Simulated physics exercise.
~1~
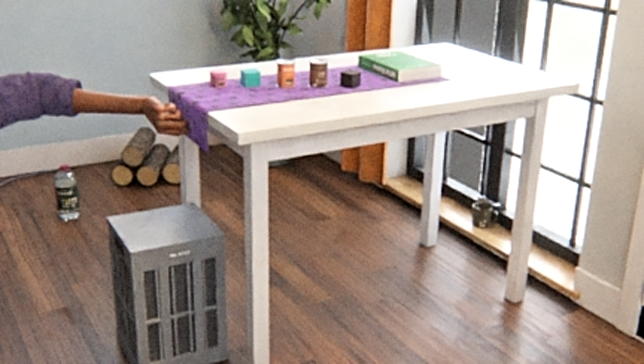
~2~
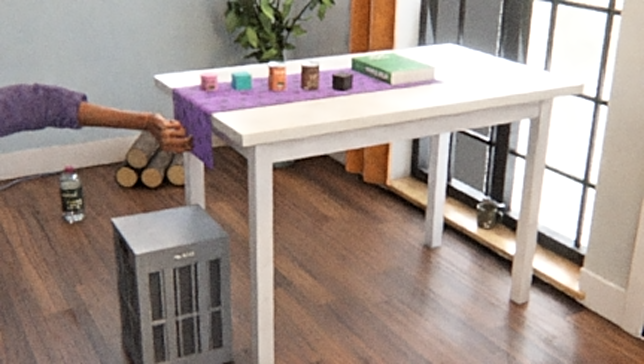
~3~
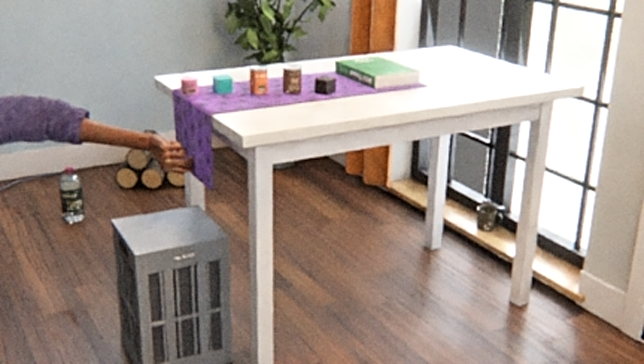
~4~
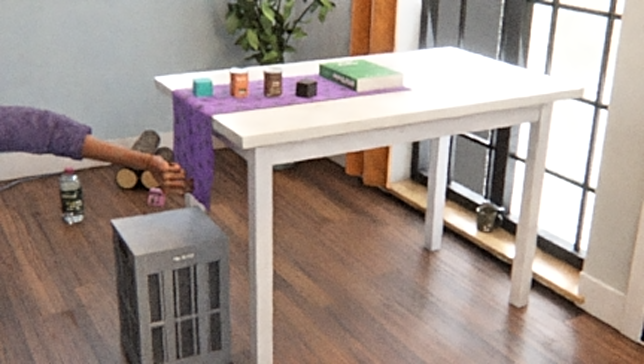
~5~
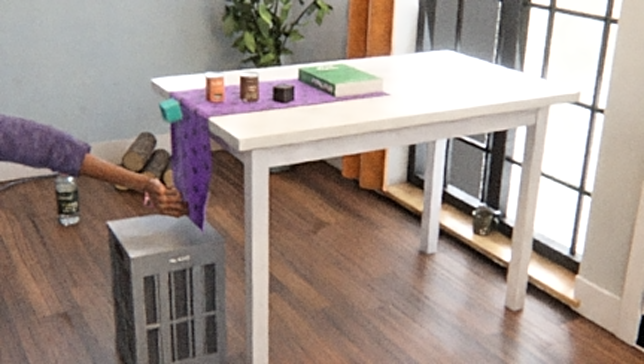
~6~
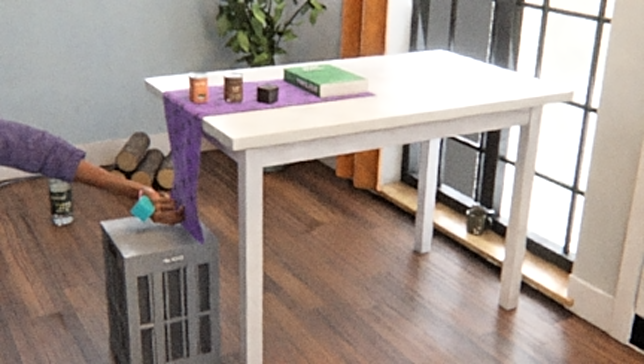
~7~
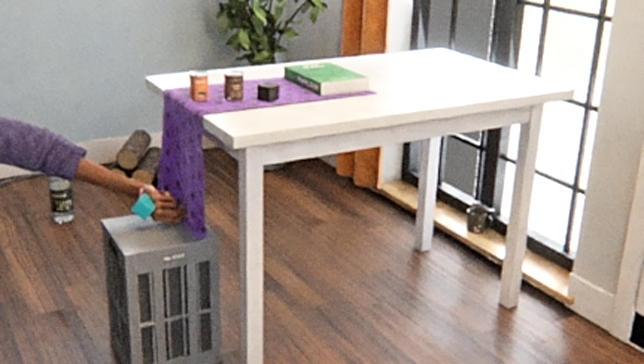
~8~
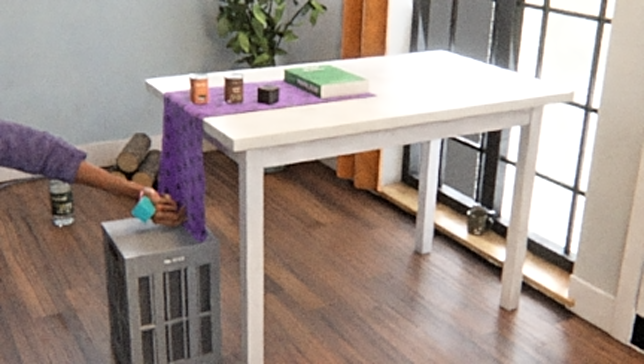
A room with a dark wooden floor and a tall window at the right is seen from slightly above a white table. A purple cloth on it carries a pink pot, a turquoise cube, an orange can, a brown can, a small black cube and a green book, while a grey crate stands below. From the left, a purple-sleeved arm pulls the hanging end downward, drawing everything left. The pink pot drops off first, then the turquoise cube tips over the edge and ends against the hand. The cloth stops with its hem at the crate, both cans still upright beside the black cube and book.
